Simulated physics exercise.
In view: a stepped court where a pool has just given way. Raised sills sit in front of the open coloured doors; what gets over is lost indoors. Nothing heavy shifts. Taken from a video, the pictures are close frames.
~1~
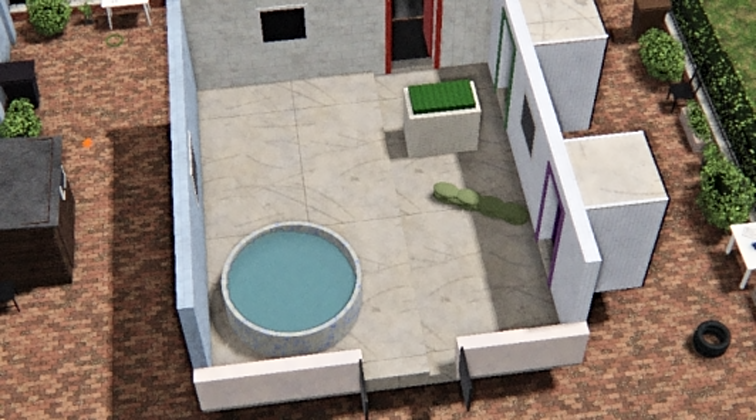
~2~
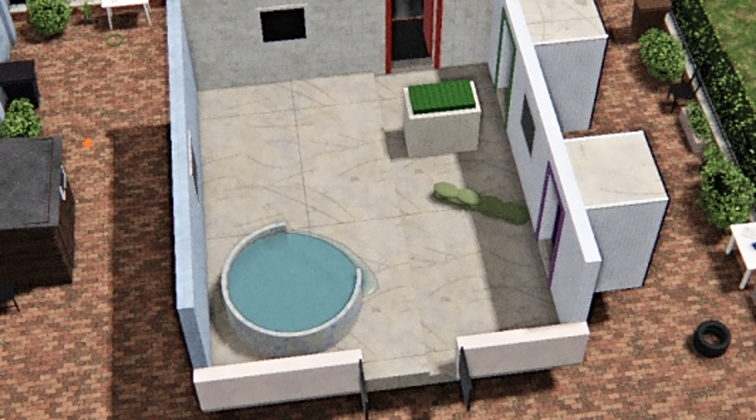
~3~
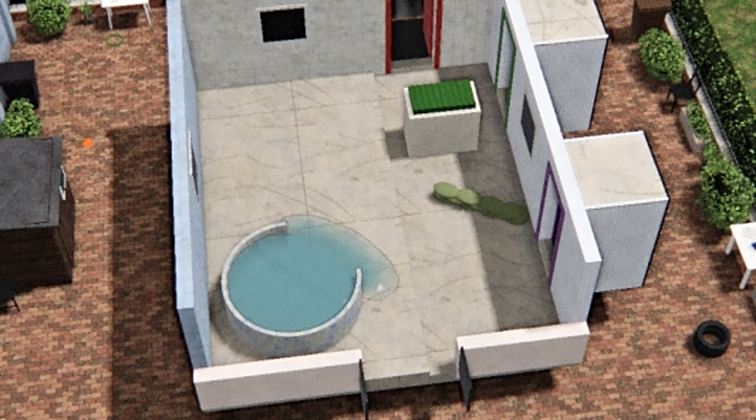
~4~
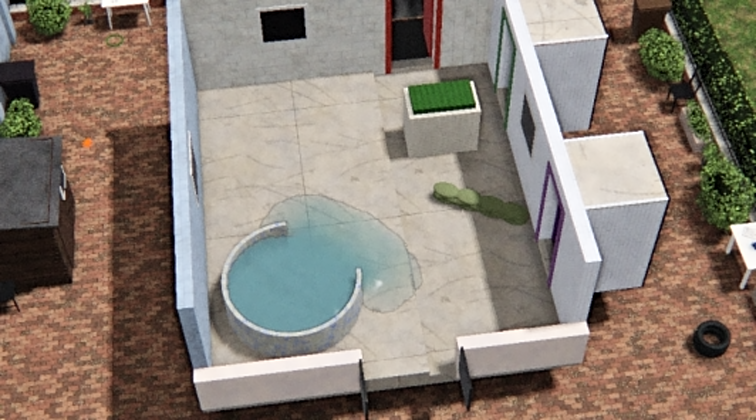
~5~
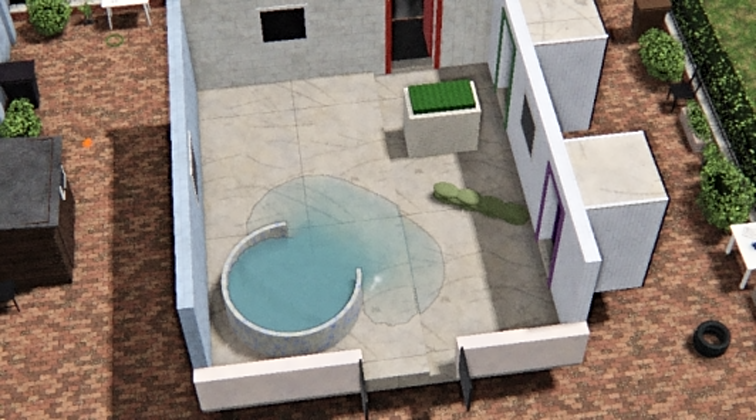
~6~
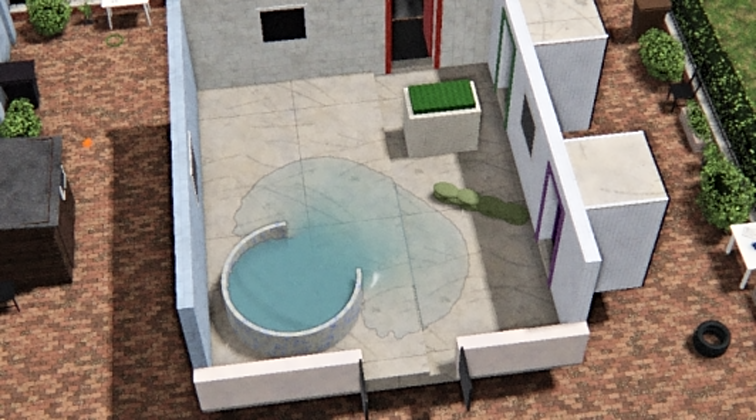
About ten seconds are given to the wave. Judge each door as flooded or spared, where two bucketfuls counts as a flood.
The purple door is flooded, the green door is spared, the red door is flooded.
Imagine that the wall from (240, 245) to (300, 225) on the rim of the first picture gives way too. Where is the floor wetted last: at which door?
The purple-painted one comes last.
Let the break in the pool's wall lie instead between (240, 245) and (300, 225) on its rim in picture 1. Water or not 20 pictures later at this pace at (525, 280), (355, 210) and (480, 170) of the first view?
Bone-dry, bone-dry, bone-dry.
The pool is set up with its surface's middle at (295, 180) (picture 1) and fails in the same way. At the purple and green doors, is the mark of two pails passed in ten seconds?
As I see it, the purple door does not reach it; the green door does not reach it.
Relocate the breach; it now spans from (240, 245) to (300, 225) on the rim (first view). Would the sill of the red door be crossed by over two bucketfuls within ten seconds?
Then red door ends up above.
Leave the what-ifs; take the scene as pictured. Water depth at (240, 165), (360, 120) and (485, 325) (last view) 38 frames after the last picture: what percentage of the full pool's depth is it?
About 6 per cent, then 4 per cent, then 12 per cent.
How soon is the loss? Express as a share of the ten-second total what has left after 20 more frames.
Near 35 %.
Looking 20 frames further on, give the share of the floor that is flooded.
Roughly 70 percent.
A moment on, water covers 45 % of the floor; the purple door wet at the sill, nothing in, the green door not reached, the red door not reached.
Next, water covers 55 % of the floor; the purple door under two buckets in, the green door not reached, the red door wet at the sill, nothing in.
Then, water covers 70 % of the floor; the purple door over two buckets in, the green door wet at the sill, nothing in, the red door over two buckets in.
Later, water covers 80 % of the floor; the purple door over two buckets in, the green door wet at the sill, nothing in, the red door over two buckets in.
In the end, water covers 90 % of the floor; the purple door over two buckets in, the green door wet at the sill, nothing in, the red door over two buckets in.
